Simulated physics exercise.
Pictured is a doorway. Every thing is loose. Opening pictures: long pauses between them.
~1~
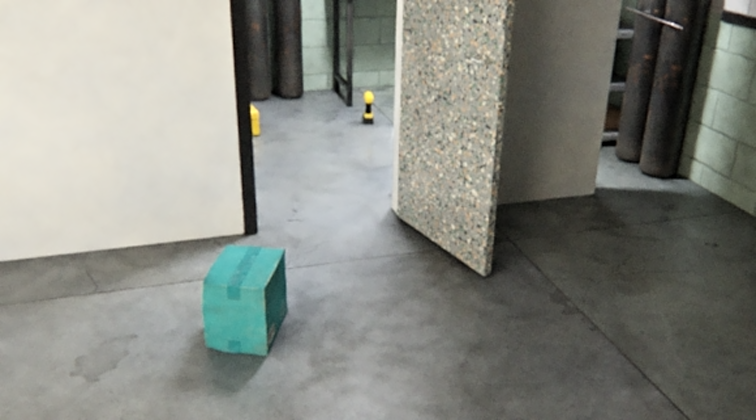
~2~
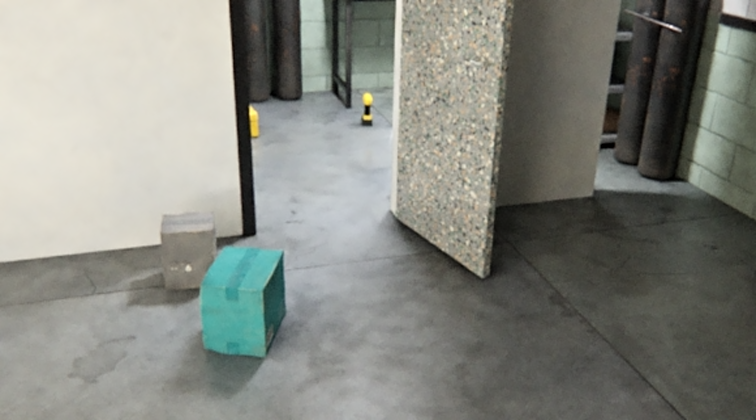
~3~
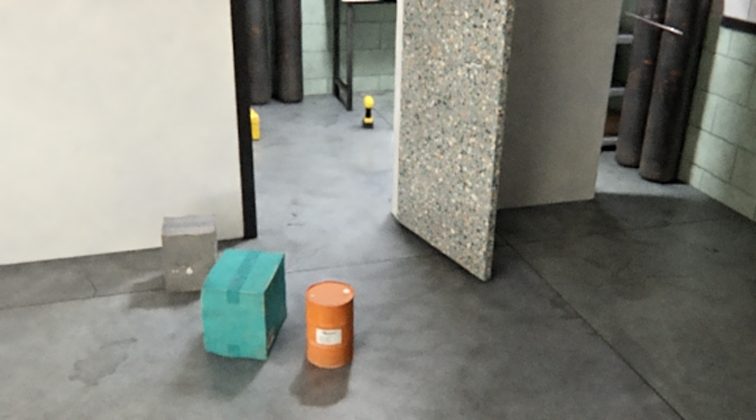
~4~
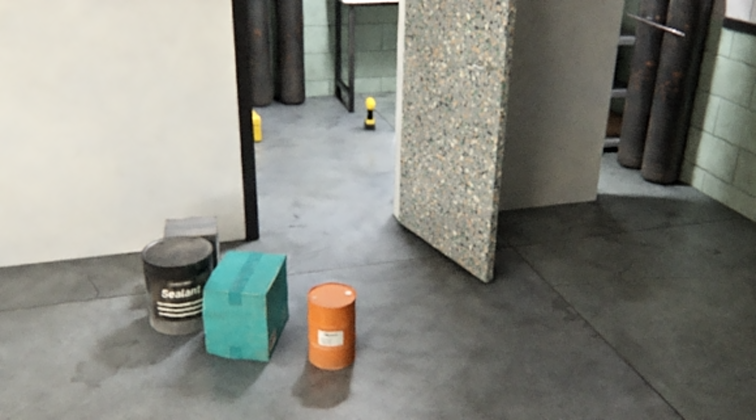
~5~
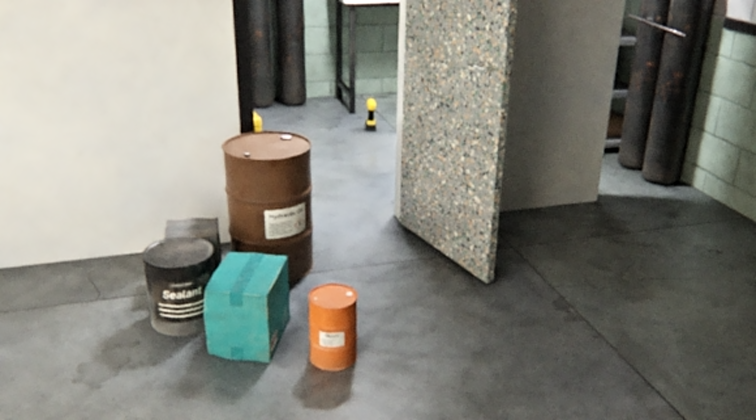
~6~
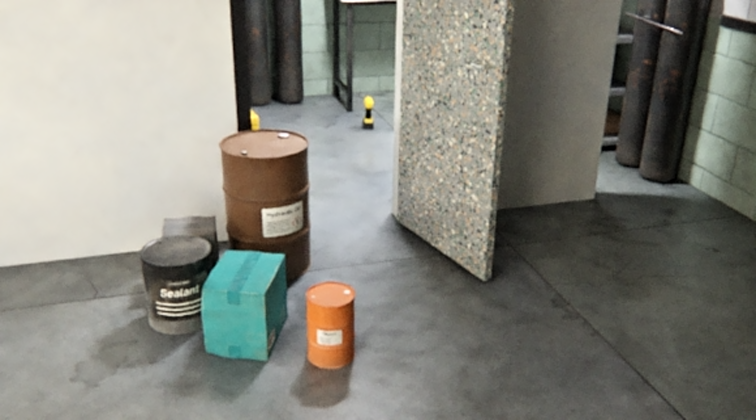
Objects appear one after another on the floor around a turquoise box: a grey box behind it, an orange canister to its right, a black pail to its left, then a large brown drum behind. The view looks slightly down at a grey-floored doorway, its speckled door standing wide open at centre right and small yellow items beyond. Nothing visibly slides or swings, and the camera stays practically still.
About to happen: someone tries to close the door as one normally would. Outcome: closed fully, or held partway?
Held partway.
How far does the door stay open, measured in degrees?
Near 35° open.
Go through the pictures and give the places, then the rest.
In the first picture, door wide open and still.
In the second picture, door wide open and still.
In the third picture, door wide open and still; grey box (191, 253); turquoise box (246, 303).
In the fourth picture, door wide open and still; black pail (180, 285); orange canister (332, 326).
In the fifth picture, door wide open and still; turquoise box (249, 305).
In the sixth picture, door wide open and still; brown drum (268, 205); black pail (179, 284).
Then, 0.90 s on from there, door 80° open.
Then, 1.40 s on from there, door 53° open.
In the end, door 35° open; all 5 unmoved. At the end, from the last picture's camera, brown drum near (263, 204).
